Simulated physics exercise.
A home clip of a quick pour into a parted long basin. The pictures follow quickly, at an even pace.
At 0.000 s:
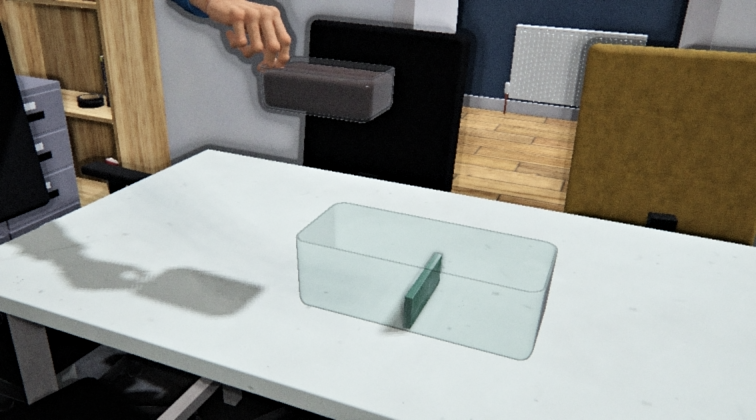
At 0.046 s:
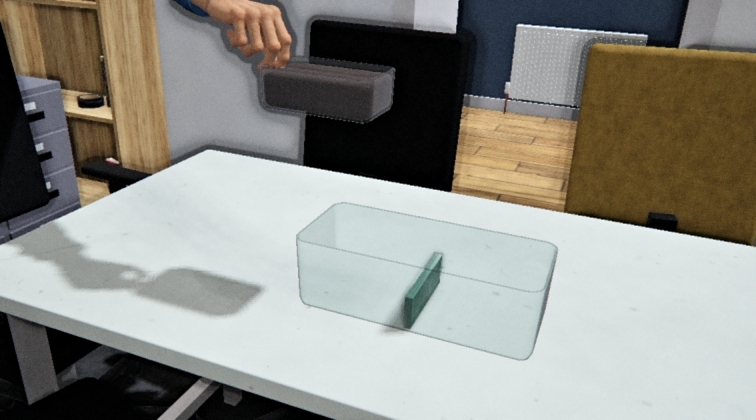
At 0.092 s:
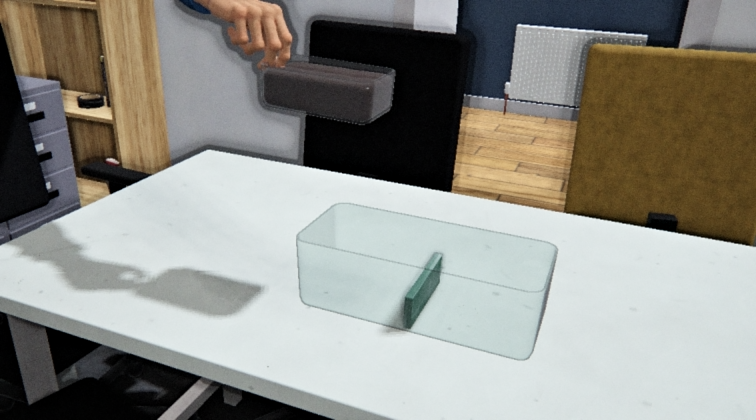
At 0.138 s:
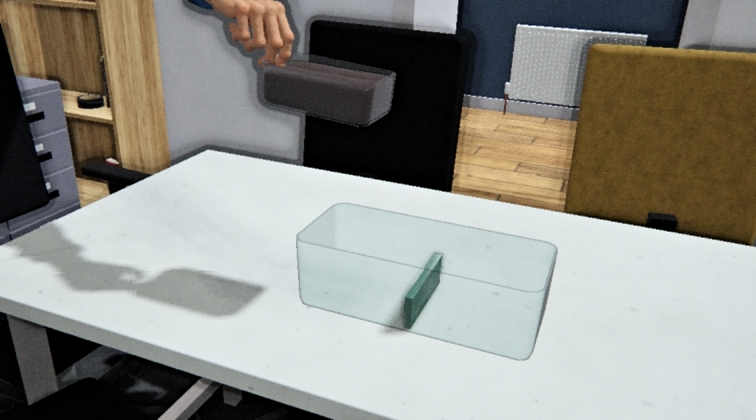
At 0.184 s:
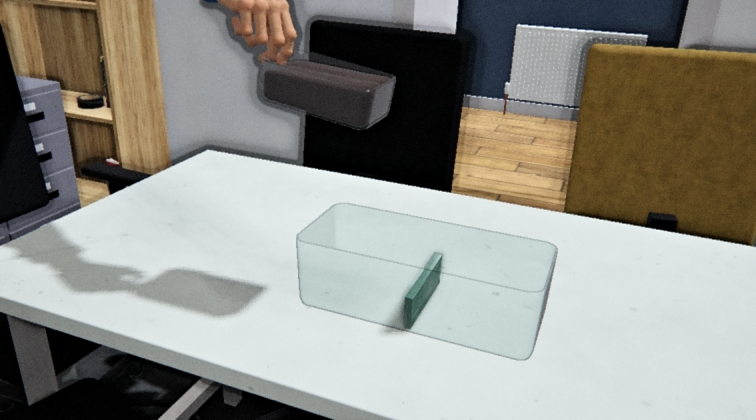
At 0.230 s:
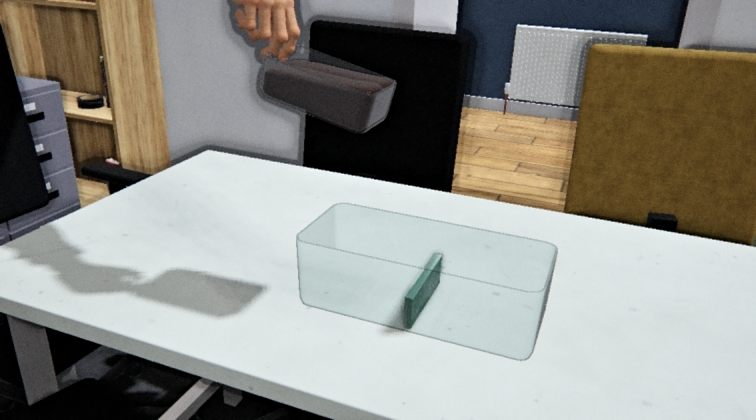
A hand slowly tilts a dark box down to the right above a clear divided basin.
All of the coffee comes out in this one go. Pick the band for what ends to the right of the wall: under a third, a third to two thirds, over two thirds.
In the end from a third to two thirds is right of the wall.
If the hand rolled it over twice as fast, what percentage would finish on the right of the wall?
Close to 20 per cent.
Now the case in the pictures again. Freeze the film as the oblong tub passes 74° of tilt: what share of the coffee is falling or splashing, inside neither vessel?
Near 60 %.
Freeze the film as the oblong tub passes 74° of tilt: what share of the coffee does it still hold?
Some 20 per cent.
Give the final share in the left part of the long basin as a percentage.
Near 35 %.
A moment on, the oblong tub is tipped part way and 20 per cent is still to pour, 4 is left of the wall and 16 right of it.
Next, the oblong tub is tipped right over and 3 per cent is still to pour, 28 is left of the wall and 55 right of it.
Then the oblong tub is tipped right over and 0 per cent is still to pour, 35 is left of the wall and 56 right of it.
Later the oblong tub is tipped right over and 0 per cent is still to pour, 35 is left of the wall and 56 right of it.
At rest 35 per cent lies left of the wall, 56 right of it and 10 outside.
